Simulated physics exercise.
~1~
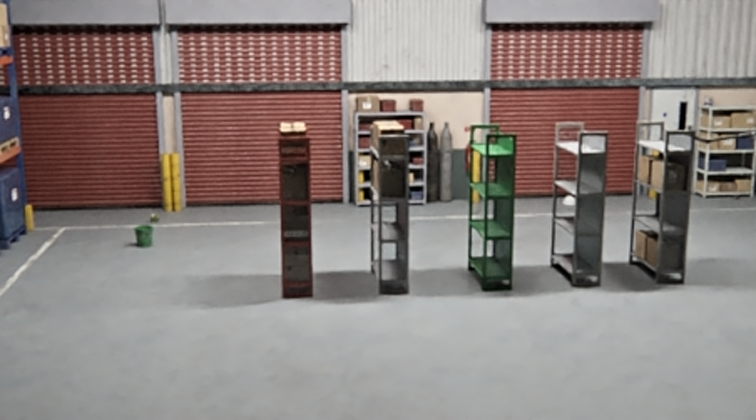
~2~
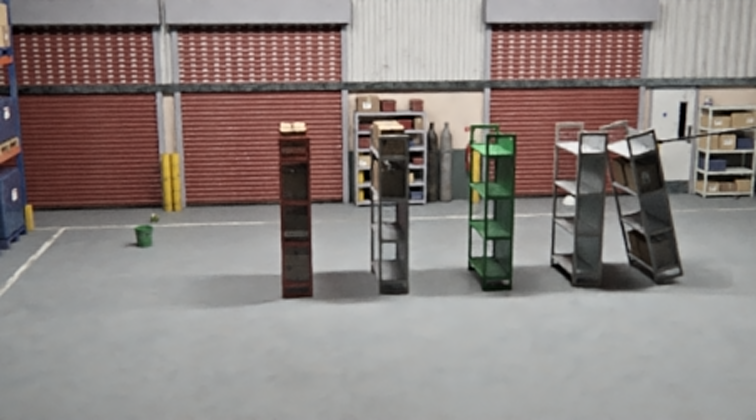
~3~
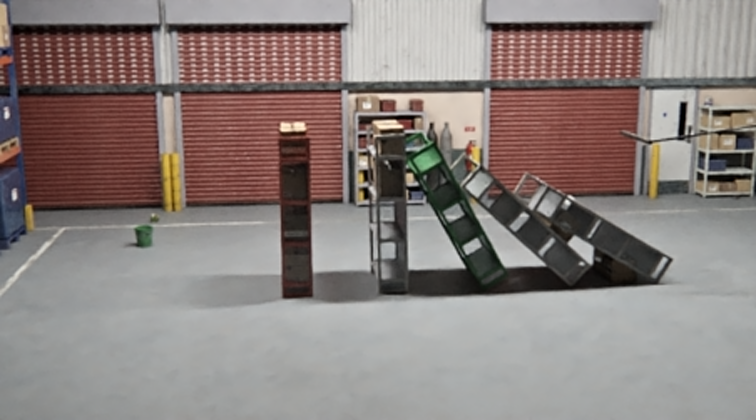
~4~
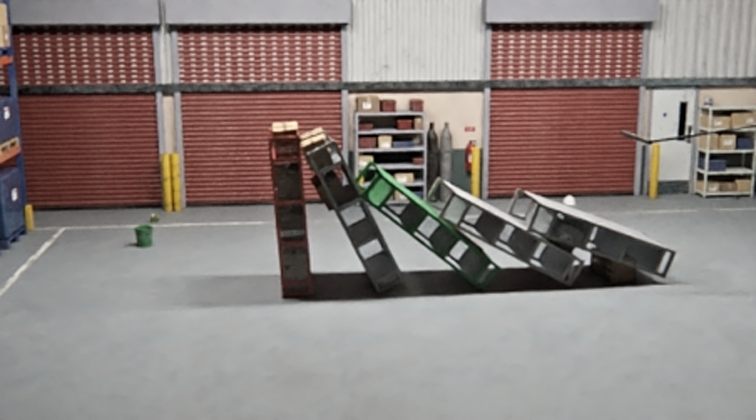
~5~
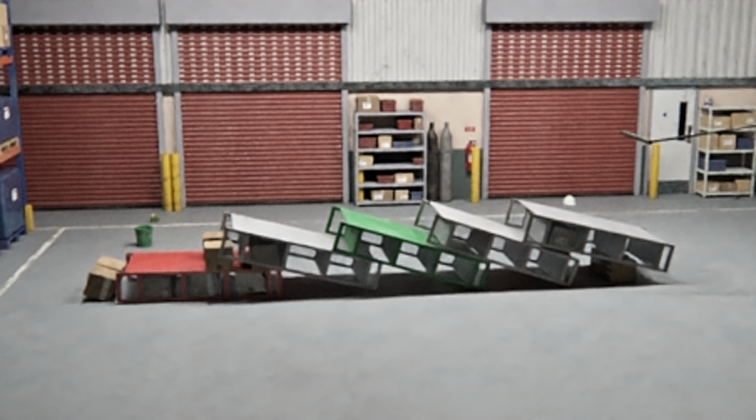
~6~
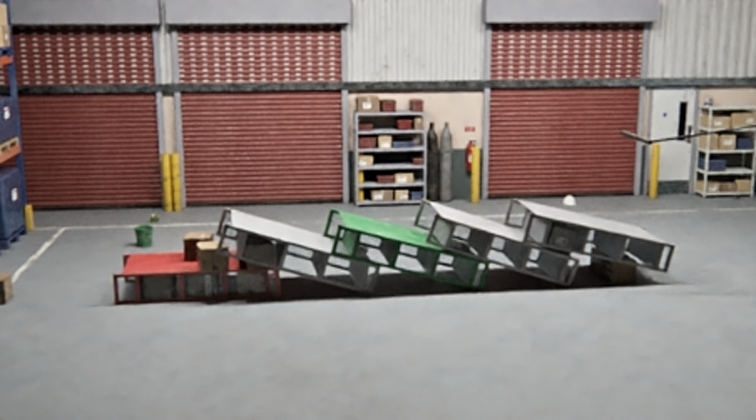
A pole nudged the rightmost of five standing racks, which tipped left and toppled the others one after another, spilling boxes, until the red rack lay flat on the floor and the green and grey ones rested slanted in an overlapping row.
